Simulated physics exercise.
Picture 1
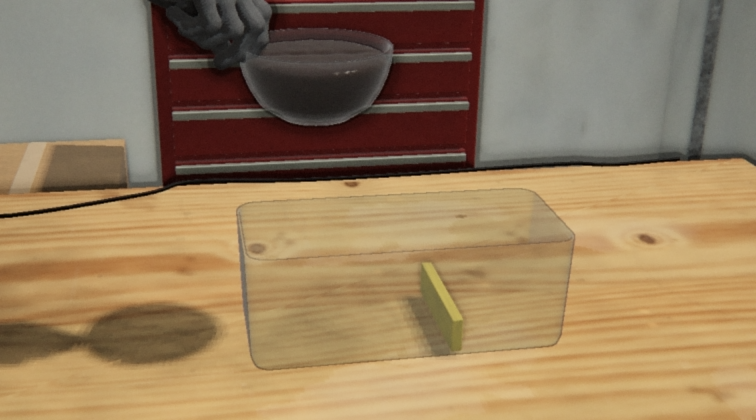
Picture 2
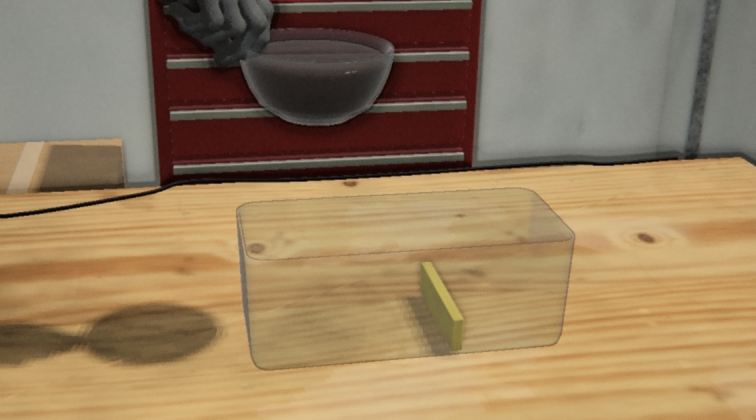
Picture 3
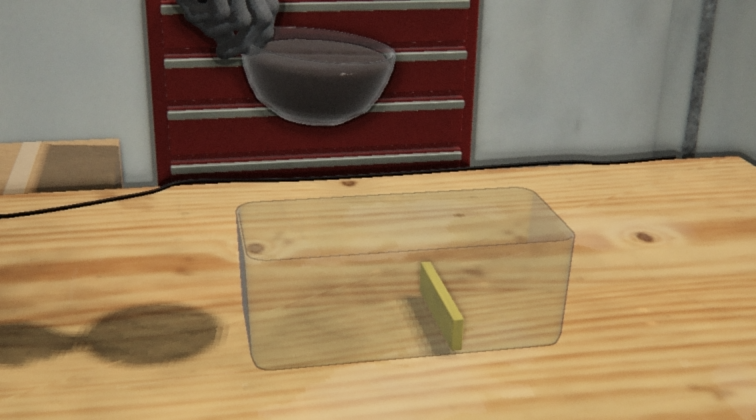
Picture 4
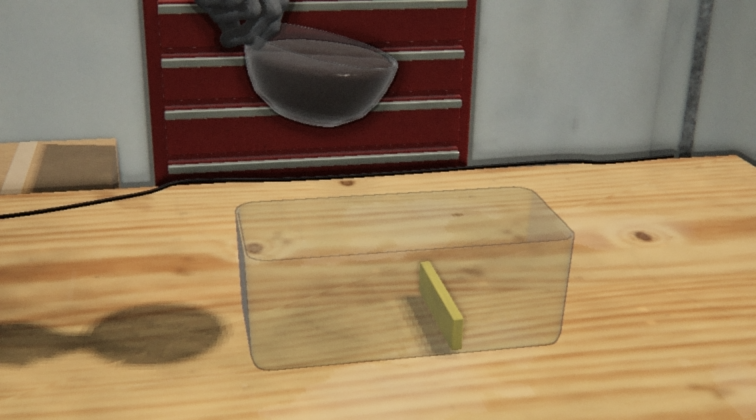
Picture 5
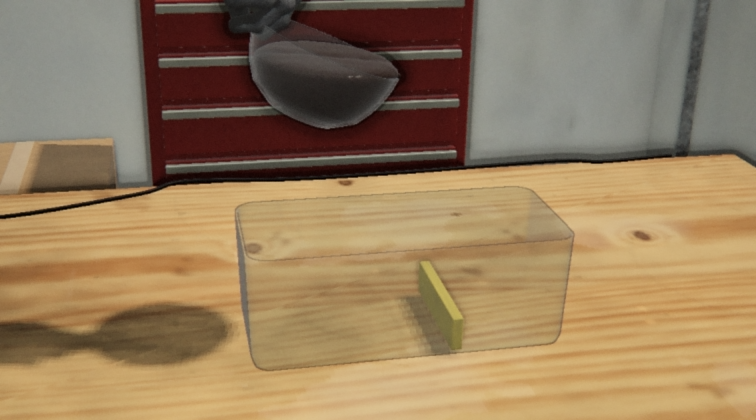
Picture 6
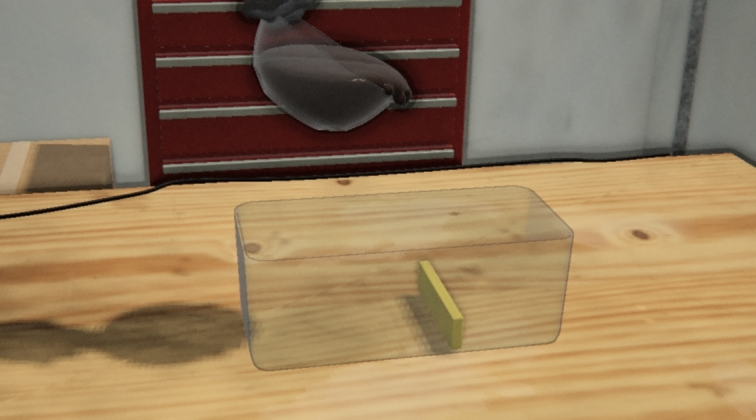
At first, a gray gripper holds a see-through bowl of dark liquid level above a wooden table, where a clear long basin contains a yellow upright divider. The bowl then tilts steadily to the right, and dark liquid begins spilling over its right edge while the basin stays still.
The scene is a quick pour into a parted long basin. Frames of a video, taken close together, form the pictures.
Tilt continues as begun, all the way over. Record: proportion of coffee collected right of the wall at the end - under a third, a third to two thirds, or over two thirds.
Proportion recorded: A third to two thirds.
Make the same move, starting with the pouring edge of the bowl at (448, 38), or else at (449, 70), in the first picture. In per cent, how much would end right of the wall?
You'd get 65 percent from the first and 70 percent from the second.
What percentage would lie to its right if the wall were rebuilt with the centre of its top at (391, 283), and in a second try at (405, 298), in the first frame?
85 % then 70 %.
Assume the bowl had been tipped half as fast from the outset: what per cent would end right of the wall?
Roughly 65 percent.
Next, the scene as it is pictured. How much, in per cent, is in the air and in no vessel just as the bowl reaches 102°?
Near 35 in a hundred.
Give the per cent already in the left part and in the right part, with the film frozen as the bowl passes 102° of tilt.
20 per cent left, 35 per cent right.
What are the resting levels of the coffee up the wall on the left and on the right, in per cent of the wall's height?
On the left it is 30 per cent, on the right 50.
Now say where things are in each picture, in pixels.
The first picture shows tilt 0°; pouring edge (390, 45); surface from (242, 57) to (385, 53); the long basin's rim runs from (241, 232) to (554, 214); the wall's top is at (441, 291).
The second picture shows tilt 2°; pouring edge (391, 47); surface from (242, 56) to (386, 54).
The third picture shows tilt 6°; pouring edge (393, 53); surface from (246, 53) to (388, 57).
The fourth picture shows tilt 14°; pouring edge (394, 63); surface from (248, 52) to (390, 59).
The fifth picture shows tilt 23°; pouring edge (395, 76); surface from (254, 53) to (391, 68); 3 per cent is over the edge.
The sixth picture shows tilt 35°; pouring edge (392, 91); surface from (257, 59) to (374, 71); 11 per cent is over the edge.
A moment on, the bowl is tipped right over and 7 per cent is still to pour, 19 is left of the wall and 37 right of it.
Next, the bowl is tipped right over and 0 per cent is still to pour, 52 is left of the wall and 45 right of it.
Then the bowl is tipped right over and 0 per cent is still to pour, 56 is left of the wall and 42 right of it.
Later the bowl is tipped right over and 0 per cent is still to pour, 56 is left of the wall and 42 right of it.
At rest 56 per cent lies left of the wall, 42 right of it and 2 outside.
